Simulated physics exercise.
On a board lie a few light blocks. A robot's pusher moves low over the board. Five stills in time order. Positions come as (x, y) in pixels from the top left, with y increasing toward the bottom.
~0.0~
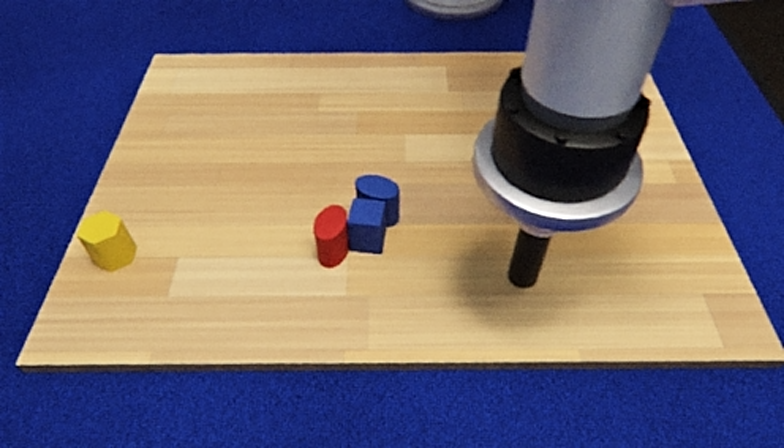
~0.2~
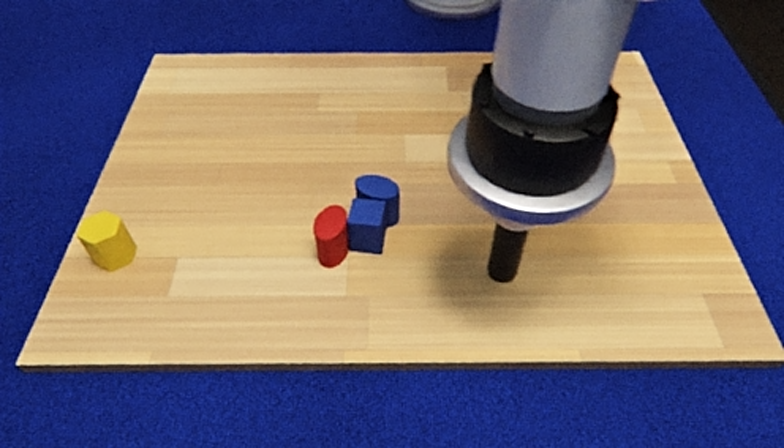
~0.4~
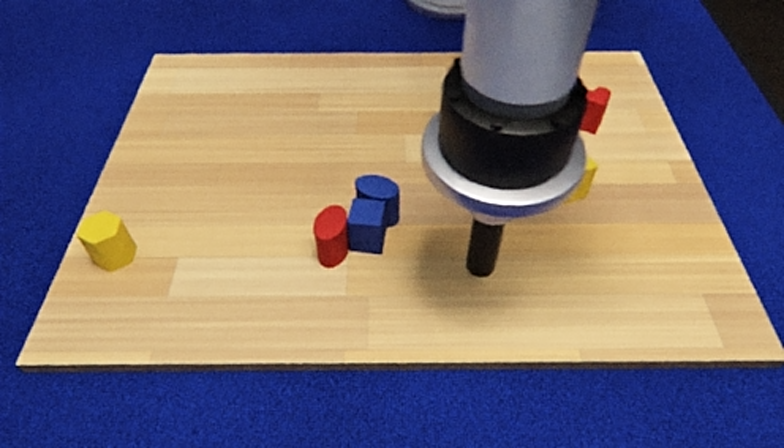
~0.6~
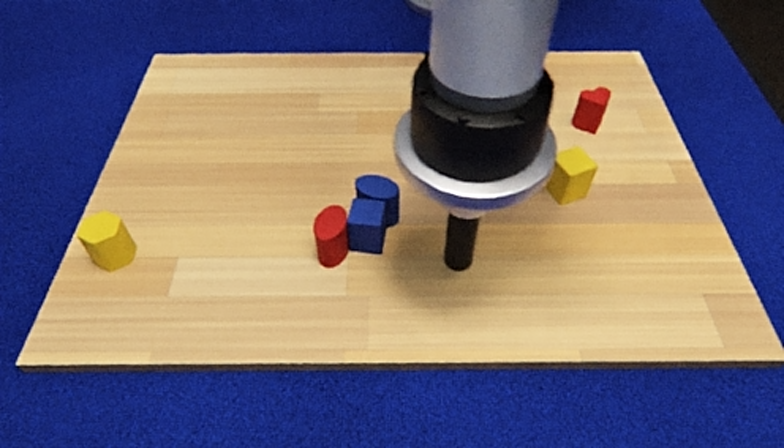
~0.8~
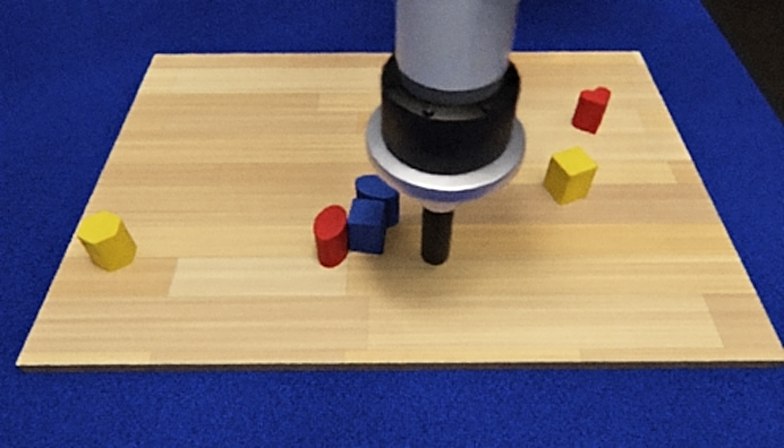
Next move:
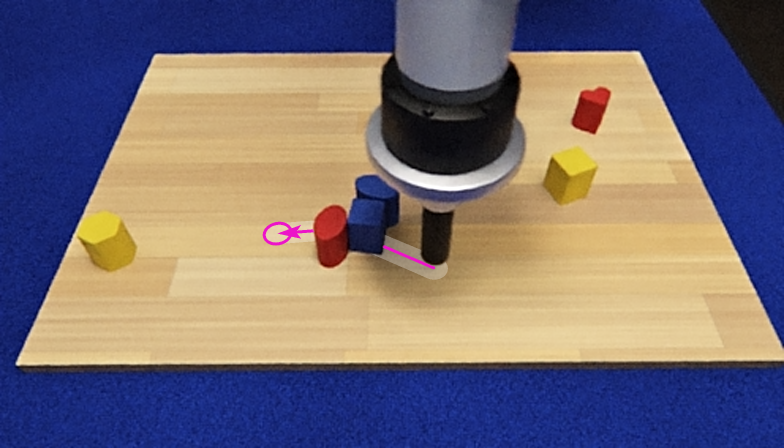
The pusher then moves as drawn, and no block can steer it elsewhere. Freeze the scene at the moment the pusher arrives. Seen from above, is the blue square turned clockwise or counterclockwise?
The blue square rotates clockwise.
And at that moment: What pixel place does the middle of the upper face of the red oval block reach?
It should be at (283, 226) by then.
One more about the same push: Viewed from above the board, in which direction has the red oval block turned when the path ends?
The block spins anticlockwise.
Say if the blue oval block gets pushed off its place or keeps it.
Right where it was.
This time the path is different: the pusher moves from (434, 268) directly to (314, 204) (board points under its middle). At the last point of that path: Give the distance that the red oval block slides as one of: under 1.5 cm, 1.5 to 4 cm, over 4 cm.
It slides somewhere between 1.5 and 4 cm.
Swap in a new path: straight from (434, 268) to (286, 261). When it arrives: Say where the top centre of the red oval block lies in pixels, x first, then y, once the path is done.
The answer is (299, 209).
The line goes from (434, 268) via (383, 246) and (333, 231), ending at (278, 233).
The first path, step by step. One third of the way, pusher (382, 232); red oval block (317, 219), turned 25° anticlockwise; blue square (353, 206).
Two thirds of the way, pusher (331, 217); red oval block (307, 218), turned 60° anticlockwise; blue square (309, 185), turned 35° clockwise.
At the end, pusher (274, 220); red oval block (283, 226), turned 125° anticlockwise; blue square (291, 180), turned 80° clockwise; blue oval block unmoved.
